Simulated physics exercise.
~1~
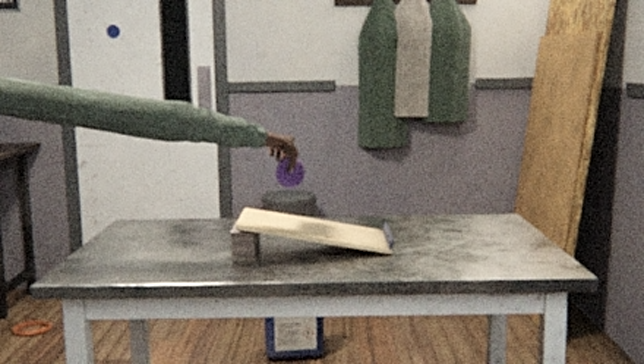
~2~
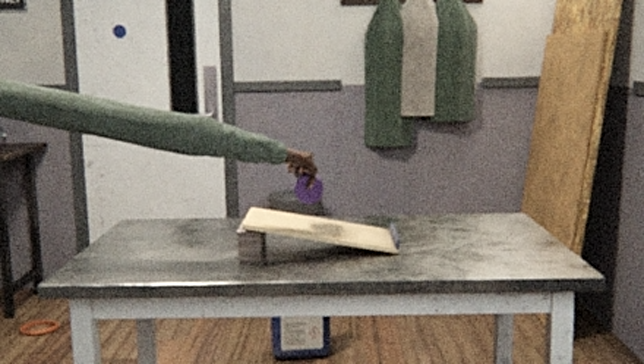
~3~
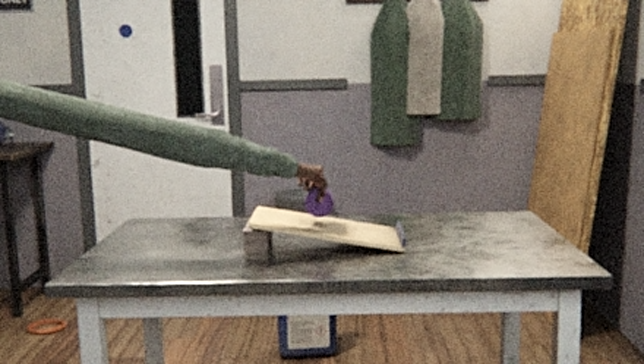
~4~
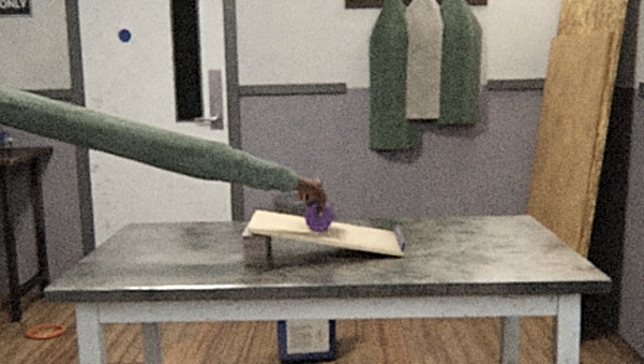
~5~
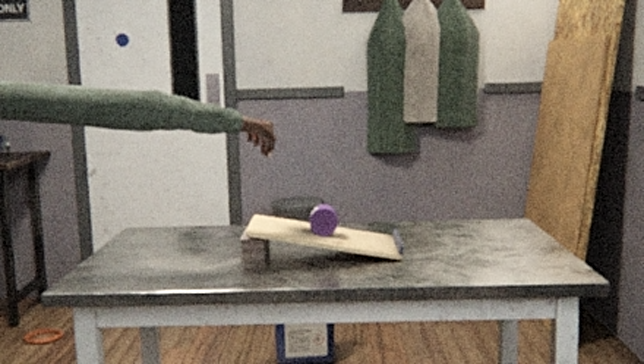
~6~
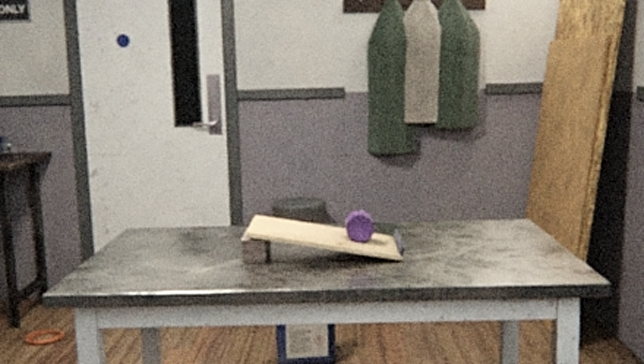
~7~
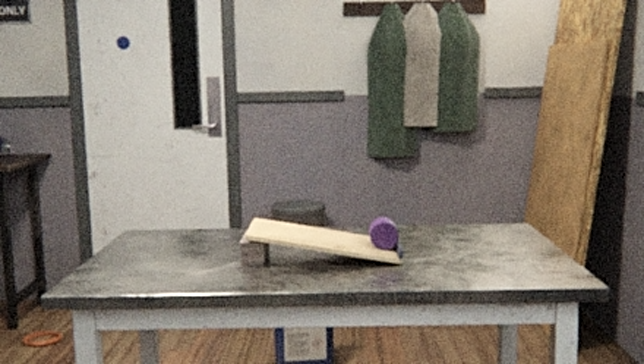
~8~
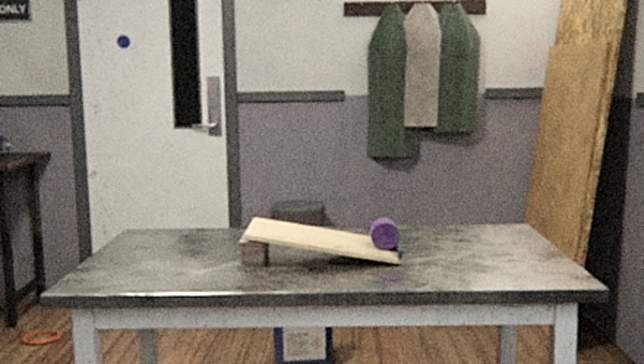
A purple jar was lowered by a hand onto a sloping board on a metal-topped table, and once the fingers let go and drew back, it moved down the slope to the right and stopped near the board's low end.
